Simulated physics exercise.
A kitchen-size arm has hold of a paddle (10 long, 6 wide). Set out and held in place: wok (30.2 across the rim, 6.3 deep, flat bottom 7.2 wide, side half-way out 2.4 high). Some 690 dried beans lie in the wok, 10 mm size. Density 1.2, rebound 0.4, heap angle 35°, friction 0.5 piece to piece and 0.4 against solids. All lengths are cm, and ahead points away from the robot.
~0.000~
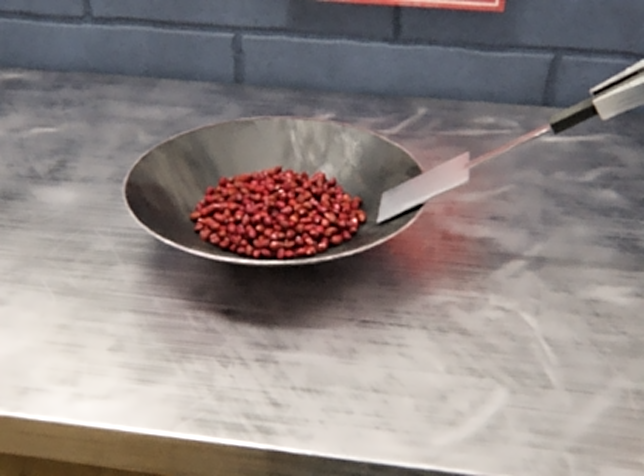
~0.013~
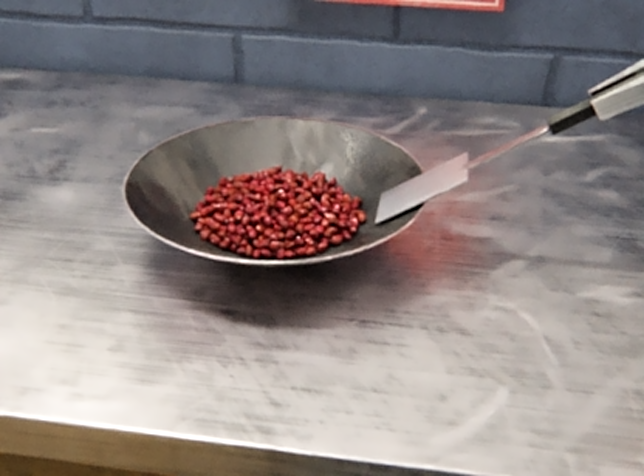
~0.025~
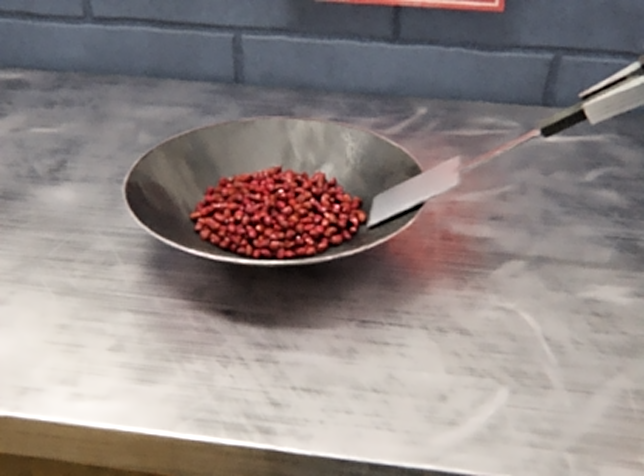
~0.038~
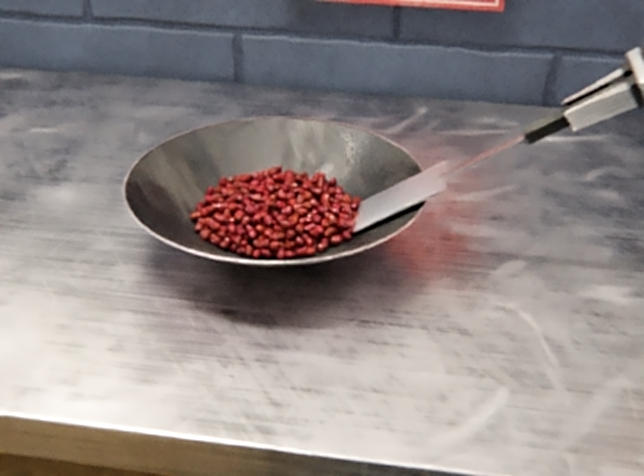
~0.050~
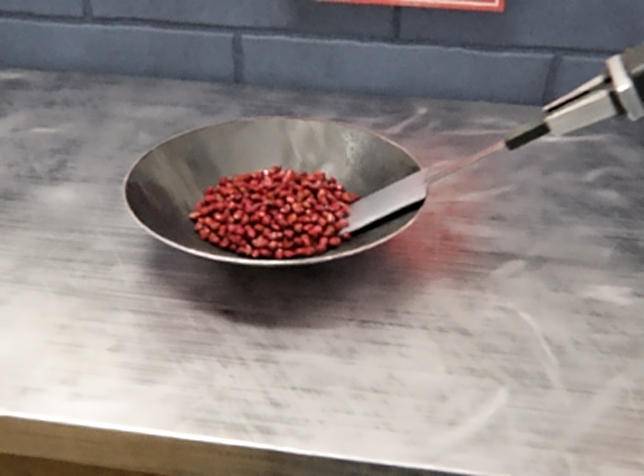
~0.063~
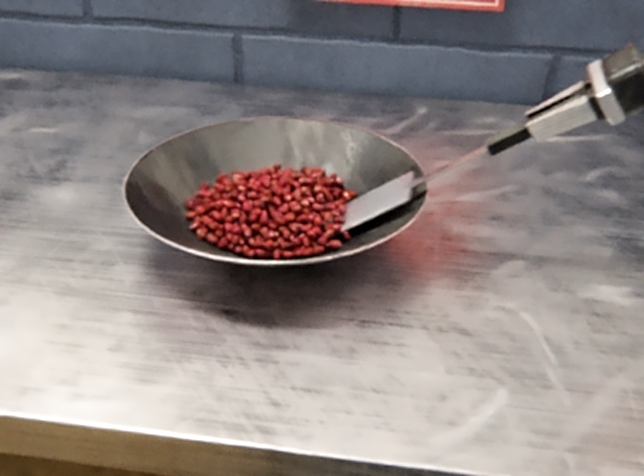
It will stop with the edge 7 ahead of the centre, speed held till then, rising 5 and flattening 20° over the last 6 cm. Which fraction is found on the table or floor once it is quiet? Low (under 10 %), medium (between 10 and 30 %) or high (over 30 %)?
Share on the table or floor: Medium (between 10 and 30 %).
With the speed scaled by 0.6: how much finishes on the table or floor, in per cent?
Some 5 per cent.
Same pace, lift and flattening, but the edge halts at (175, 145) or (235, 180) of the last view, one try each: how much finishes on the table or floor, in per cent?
Some 40 and 15 per cent.
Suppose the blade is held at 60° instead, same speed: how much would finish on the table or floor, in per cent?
It would be near 25 per cent.
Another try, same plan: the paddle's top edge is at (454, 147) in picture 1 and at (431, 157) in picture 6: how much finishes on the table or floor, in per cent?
About 0 per cent.
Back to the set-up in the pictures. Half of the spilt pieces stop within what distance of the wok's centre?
Some 42 cm.
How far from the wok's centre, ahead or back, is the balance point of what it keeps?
Some 4.0 cm ahead.
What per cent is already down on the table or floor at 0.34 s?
Roughly 5 per cent.
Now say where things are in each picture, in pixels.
The first picture shows the paddle top edge at (469, 166), sloping 34°; upper third of the load around (278, 205), from x 195 to 360, top at y 170; 689 in the wok.
The second picture shows the paddle top edge at (468, 166), sloping 34°; upper third of the load around (278, 205), from x 195 to 360, top at y 170.
The third picture shows the paddle top edge at (460, 170), sloping 34°; upper third of the load around (278, 205), from x 195 to 360, top at y 170.
The fourth picture shows the paddle top edge at (444, 176), sloping 34°; upper third of the load around (278, 205), from x 195 to 355, top at y 170.
The fifth picture shows the paddle top edge at (428, 181), sloping 34°; upper third of the load around (278, 203), from x 195 to 355, top at y 170.
The sixth picture shows the paddle top edge at (411, 186), sloping 34°; upper third of the load around (275, 200), from x 190 to 350, top at y 170; 689 in the wok.
After 0.09 s, sloping 34°, highest piece 7 above the table; 689 in the wok.
After 0.12 s, sloping 29°, highest piece 8 above the table; 687 in the wok, 2 on the blade or in flight.
After 0.34 s, sloping 14°, highest piece 17 above the table; 553 in the wok, 45 on the table or floor, 91 on the blade or in flight.
After 1.39 s, sloping 14°, highest piece 6 above the table; 553 in the wok, 136 on the table or floor.
In the end, 553 in the wok, 136 on the table or floor. That is 20 % on the table or floor.
